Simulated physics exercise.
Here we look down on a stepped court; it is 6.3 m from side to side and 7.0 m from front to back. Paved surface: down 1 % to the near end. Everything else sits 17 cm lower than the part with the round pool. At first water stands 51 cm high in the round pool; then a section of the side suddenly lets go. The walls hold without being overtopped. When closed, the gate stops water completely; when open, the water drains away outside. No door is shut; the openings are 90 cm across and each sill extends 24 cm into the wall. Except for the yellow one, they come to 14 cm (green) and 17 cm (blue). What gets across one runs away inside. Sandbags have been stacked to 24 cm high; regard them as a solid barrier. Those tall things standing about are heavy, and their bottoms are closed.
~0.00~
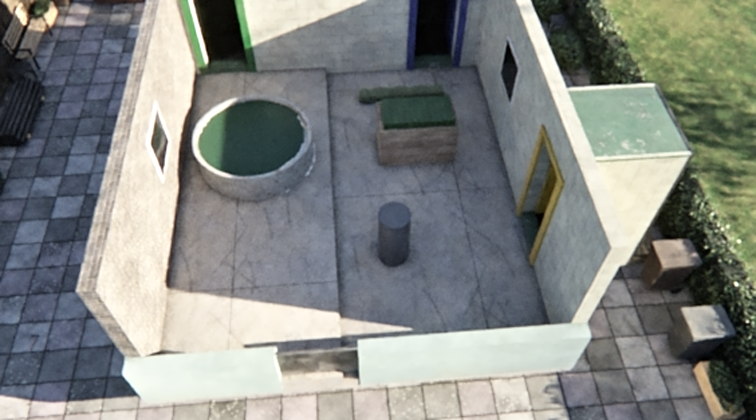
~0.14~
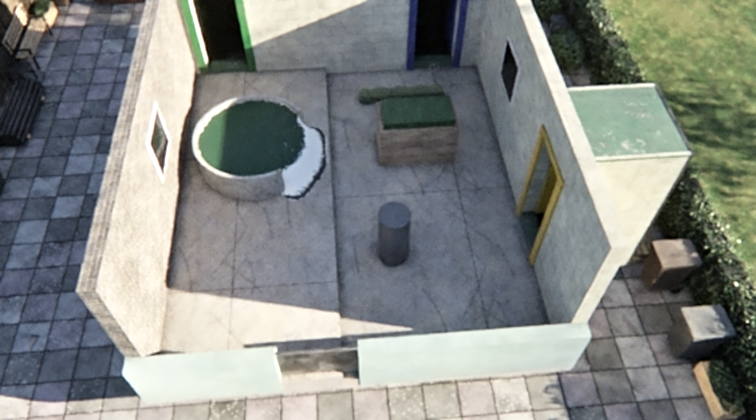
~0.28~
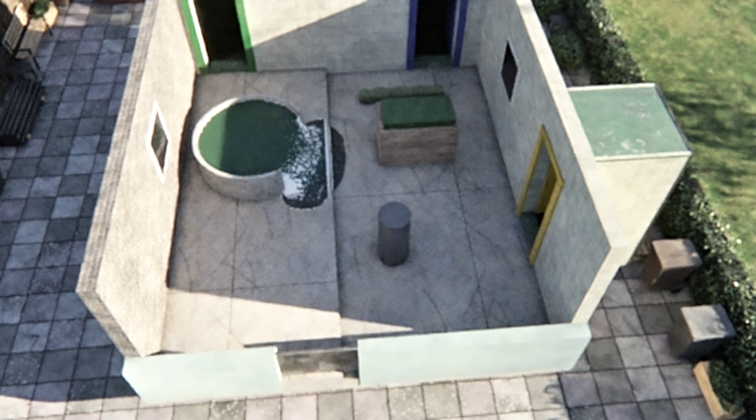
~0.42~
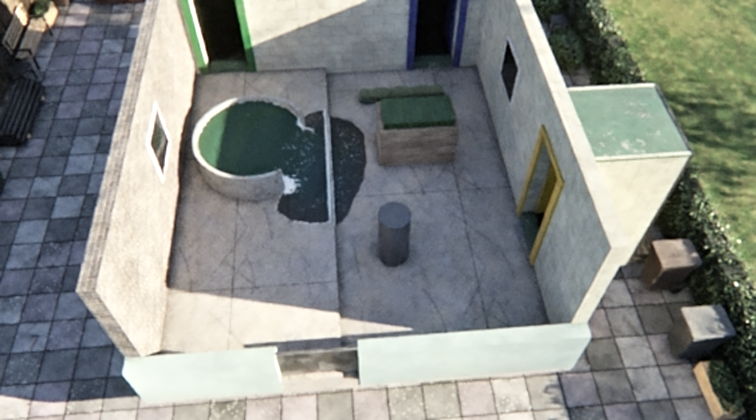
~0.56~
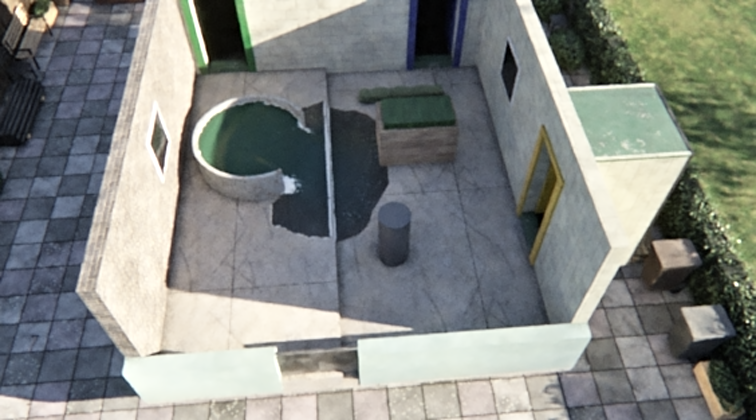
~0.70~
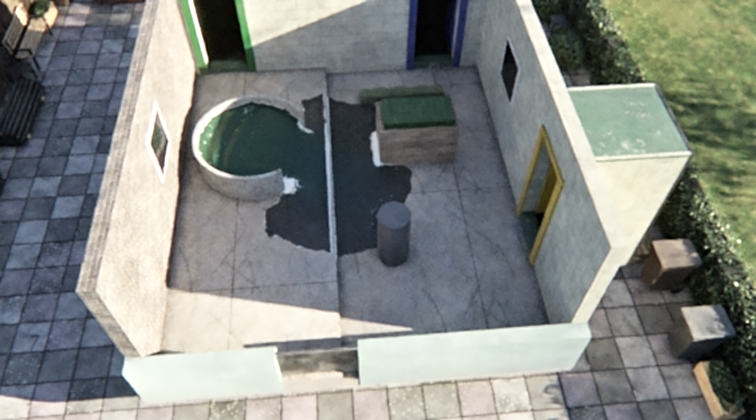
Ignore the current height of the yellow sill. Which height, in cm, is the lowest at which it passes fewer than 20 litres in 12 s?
Close to 16 cm.
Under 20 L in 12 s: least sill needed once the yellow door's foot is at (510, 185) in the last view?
You'd want it roughly 10.0 cm high.
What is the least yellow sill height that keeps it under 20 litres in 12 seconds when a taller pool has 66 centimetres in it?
You'd need a step of close to 22 cm.
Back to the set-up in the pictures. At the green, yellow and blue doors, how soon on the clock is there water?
Green not in the 12 s, yellow 1.8 s, blue 3.8 s.
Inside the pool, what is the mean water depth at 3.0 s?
Around 16 cm on average.
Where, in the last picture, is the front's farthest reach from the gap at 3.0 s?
Pixel: About (547, 349).
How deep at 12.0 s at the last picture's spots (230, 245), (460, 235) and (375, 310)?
Some 0, 7 and 7 cm.
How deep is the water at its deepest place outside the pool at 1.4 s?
Close to 33 centimetres.
After 1.4 s water covers 25 % of the floor, deepest (33 cm) near (370, 159); it has not reached the yellow door.
After 3.0 s water covers 50 % of the floor, deepest (30 cm) near (547, 349); 20 cm at the yellow door, 9 litres in over its 17 cm sill.
After 12.0 s water covers 55 % of the floor, deepest (13 cm) near (346, 365); 8 cm at the yellow door, 14 litres in over its 17 cm sill.
At the yellow door as built, the water arrived by 1.9 s and peaked near 22 cm at 2.6 s.
With a sill of 14 cm, 31 litres would have come in within the 12 s; with 18.5 cm, 8 litres. So under 20 litres takes about 16 cm.
